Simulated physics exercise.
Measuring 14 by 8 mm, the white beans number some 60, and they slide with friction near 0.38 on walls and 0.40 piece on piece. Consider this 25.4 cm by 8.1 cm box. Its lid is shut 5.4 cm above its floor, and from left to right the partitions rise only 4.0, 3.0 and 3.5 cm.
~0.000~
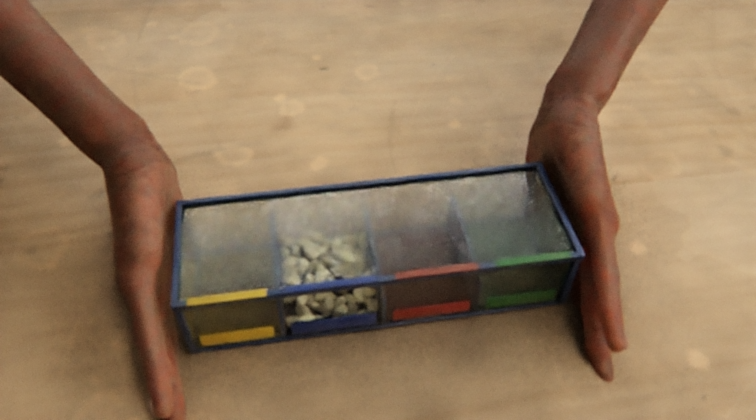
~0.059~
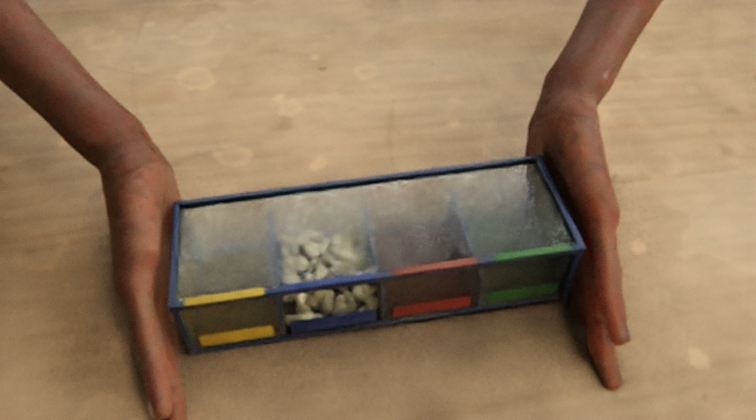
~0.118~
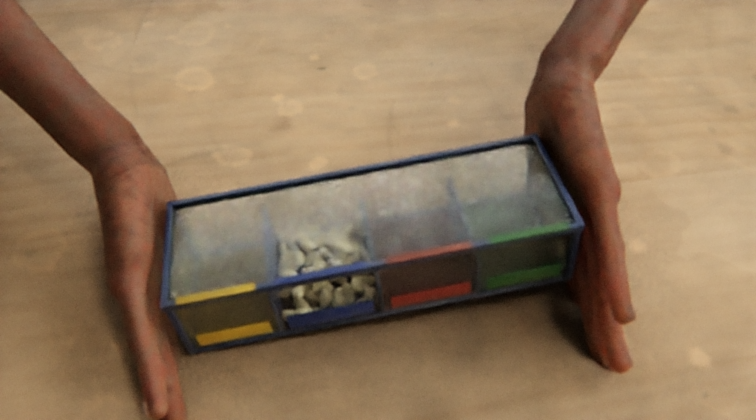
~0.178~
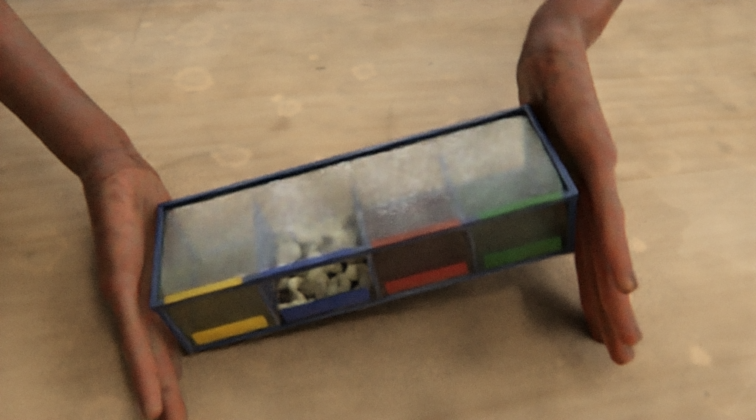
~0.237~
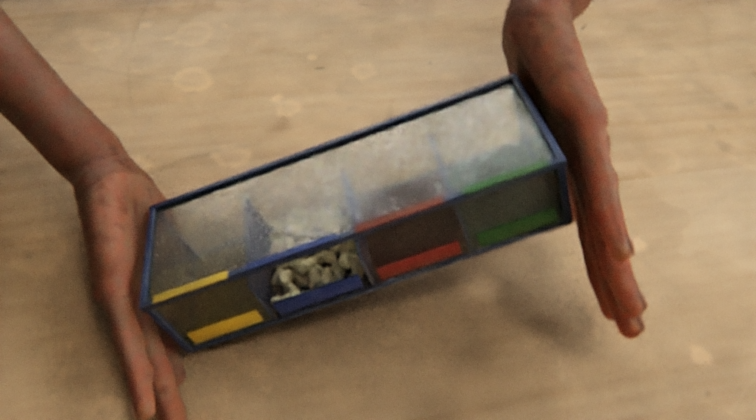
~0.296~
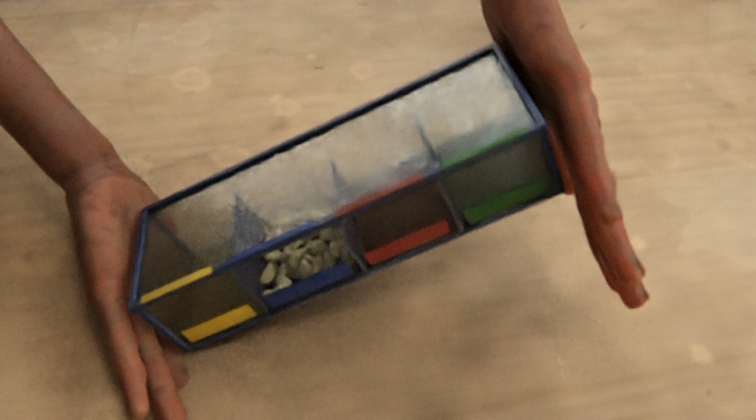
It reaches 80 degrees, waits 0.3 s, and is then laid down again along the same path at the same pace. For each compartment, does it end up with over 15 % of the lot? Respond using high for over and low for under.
Red compartment low, blue compartment high, green compartment low, yellow compartment low.
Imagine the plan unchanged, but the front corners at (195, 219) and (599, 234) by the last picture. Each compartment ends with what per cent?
Red = 10 %, blue = 65 %, green = 25 %, yellow = 0 %.
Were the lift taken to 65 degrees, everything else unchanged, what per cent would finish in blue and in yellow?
Shares: Blue 100, yellow 0, in per cent.
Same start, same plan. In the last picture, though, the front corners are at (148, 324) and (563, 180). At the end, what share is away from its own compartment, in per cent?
Then about 10 per cent.
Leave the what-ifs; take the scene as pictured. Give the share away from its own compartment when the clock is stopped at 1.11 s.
About 10 percent.
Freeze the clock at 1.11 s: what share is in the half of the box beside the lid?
Roughly 20 per cent.
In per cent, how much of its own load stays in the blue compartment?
Share retained: Approx. 90 %.
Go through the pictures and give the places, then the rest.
The first picture shows box tilt 0 degrees, front corners at (178, 304) and (576, 254); blue 100 %.
The second picture shows box tilt 1 degrees, front corners at (176, 304) and (577, 247).
The third picture shows box tilt 6 degrees, front corners at (168, 304) and (576, 225), lowest corner left back.
The fourth picture shows box tilt 12 degrees, front corners at (158, 303) and (569, 193), lowest corner left back.
The fifth picture shows box tilt 18 degrees, front corners at (147, 303) and (557, 160), lowest corner left back.
The sixth picture shows box tilt 24 degrees, front corners at (137, 304) and (538, 126), lowest corner left back; blue 100 %. Its pace works out near 100 degrees a second.
After 1.11 s, tilt 80 degrees; blue 90 %, yellow 10 %.
After 1.66 s, tilt 40 degrees; blue 90 %, yellow 10 %.
After 2.26 s, tilt 0 degrees; blue 90 %, yellow 10 %.
By 2.8 s all is still; red 0 %, blue 90 %, green 0 %, yellow 10 %.
